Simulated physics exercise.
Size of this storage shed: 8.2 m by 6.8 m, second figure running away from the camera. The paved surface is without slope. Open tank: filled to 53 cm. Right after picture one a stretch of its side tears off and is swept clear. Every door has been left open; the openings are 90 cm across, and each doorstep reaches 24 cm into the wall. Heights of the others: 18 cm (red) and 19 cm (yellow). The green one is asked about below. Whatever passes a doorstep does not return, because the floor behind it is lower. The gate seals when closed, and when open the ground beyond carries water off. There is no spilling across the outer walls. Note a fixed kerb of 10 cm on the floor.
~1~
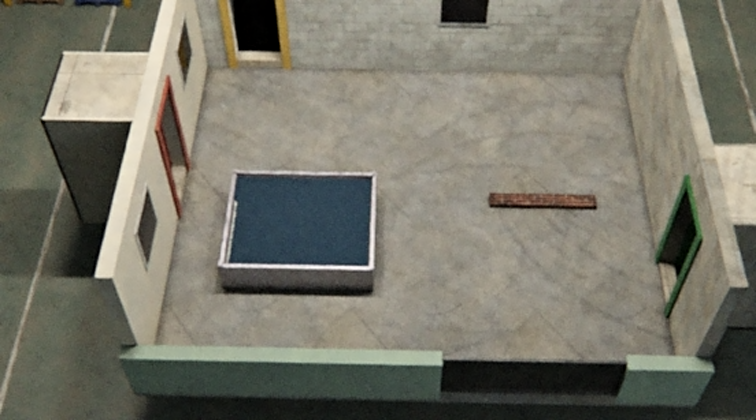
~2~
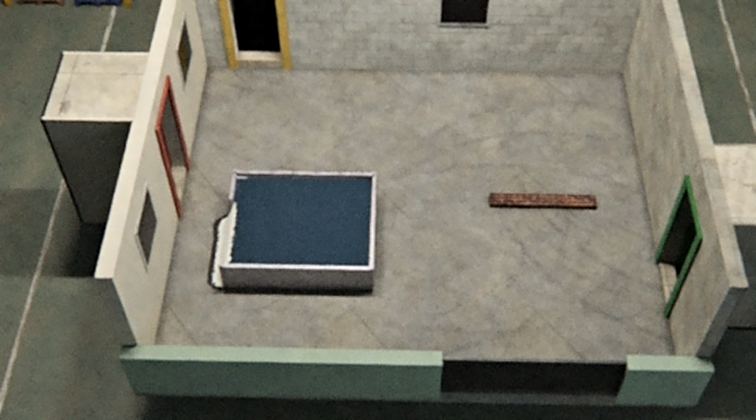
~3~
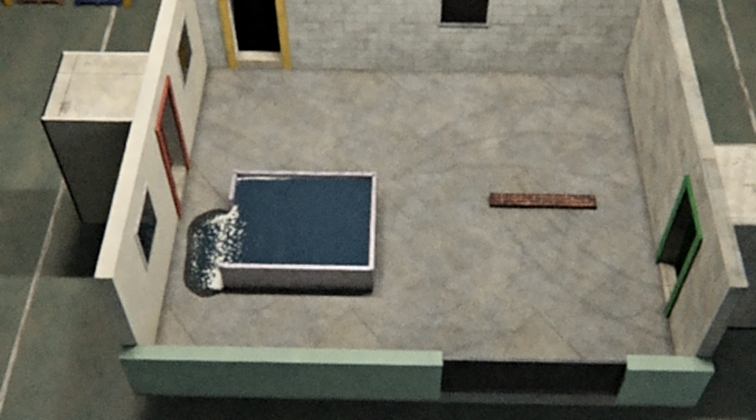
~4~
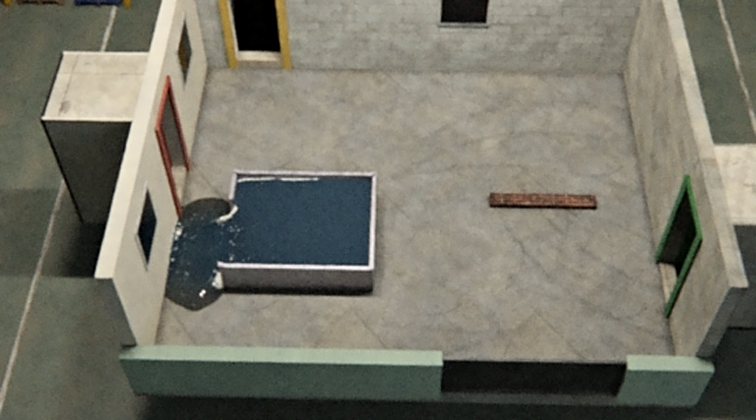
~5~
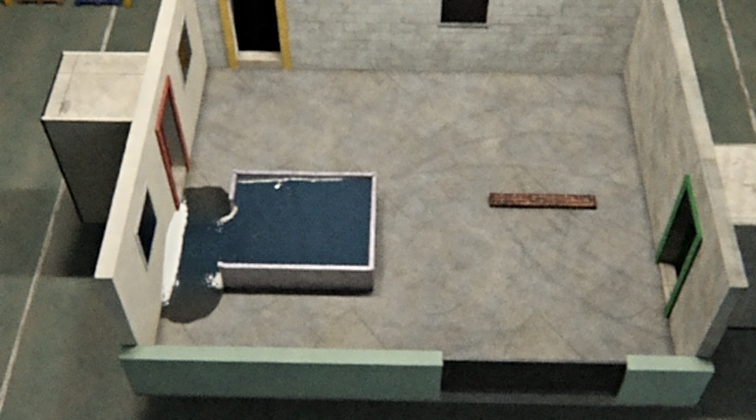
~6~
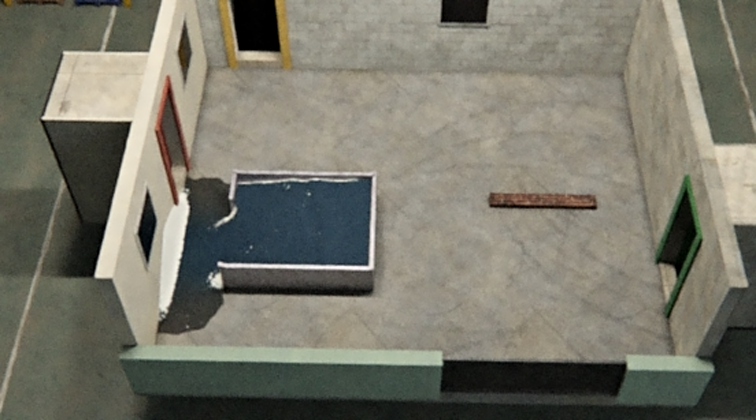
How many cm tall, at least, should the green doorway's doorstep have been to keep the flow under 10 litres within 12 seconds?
At least about 7 cm.
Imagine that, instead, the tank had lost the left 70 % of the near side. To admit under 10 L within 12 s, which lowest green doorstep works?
Required height: Approx. 7.5 cm.
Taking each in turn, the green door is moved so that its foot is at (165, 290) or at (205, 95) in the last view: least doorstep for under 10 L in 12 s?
First place around 33 cm, second around 8.0 cm.
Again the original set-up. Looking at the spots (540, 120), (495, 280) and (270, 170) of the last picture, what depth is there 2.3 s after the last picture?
Roughly 0, 0 and 2 centimetres.
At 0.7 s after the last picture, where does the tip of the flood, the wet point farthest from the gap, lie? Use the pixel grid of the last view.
Around (196, 132).
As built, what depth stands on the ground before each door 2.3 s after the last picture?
Red door: 14 cm; yellow door: 16 cm; green door: 0 cm.
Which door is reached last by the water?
It's the green one.
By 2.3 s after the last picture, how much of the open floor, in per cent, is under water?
Near 30 per cent of the open floor.
Then, 0.7 s after the last picture water covers 10 % of the floor, deepest (42 cm) near (172, 258); it has not reached the green door.
Then, 2.3 s after the last picture water covers 30 % of the floor, deepest (34 cm) near (150, 372); it has not reached the green door.
Then, 11.3 s after the last picture water covers 95 % of the floor, deepest (8 cm) near (629, 184); 6 cm at the green door, 17 litres in over its 6 cm doorstep.
At the green door as built, the water peaked near 11 cm, 5.3 s after the last picture.
With a doorstep of 6 cm, 17 litres would have come in within the 12 s; with 8 cm, 5 litres. So under 10 litres takes about 7 cm.
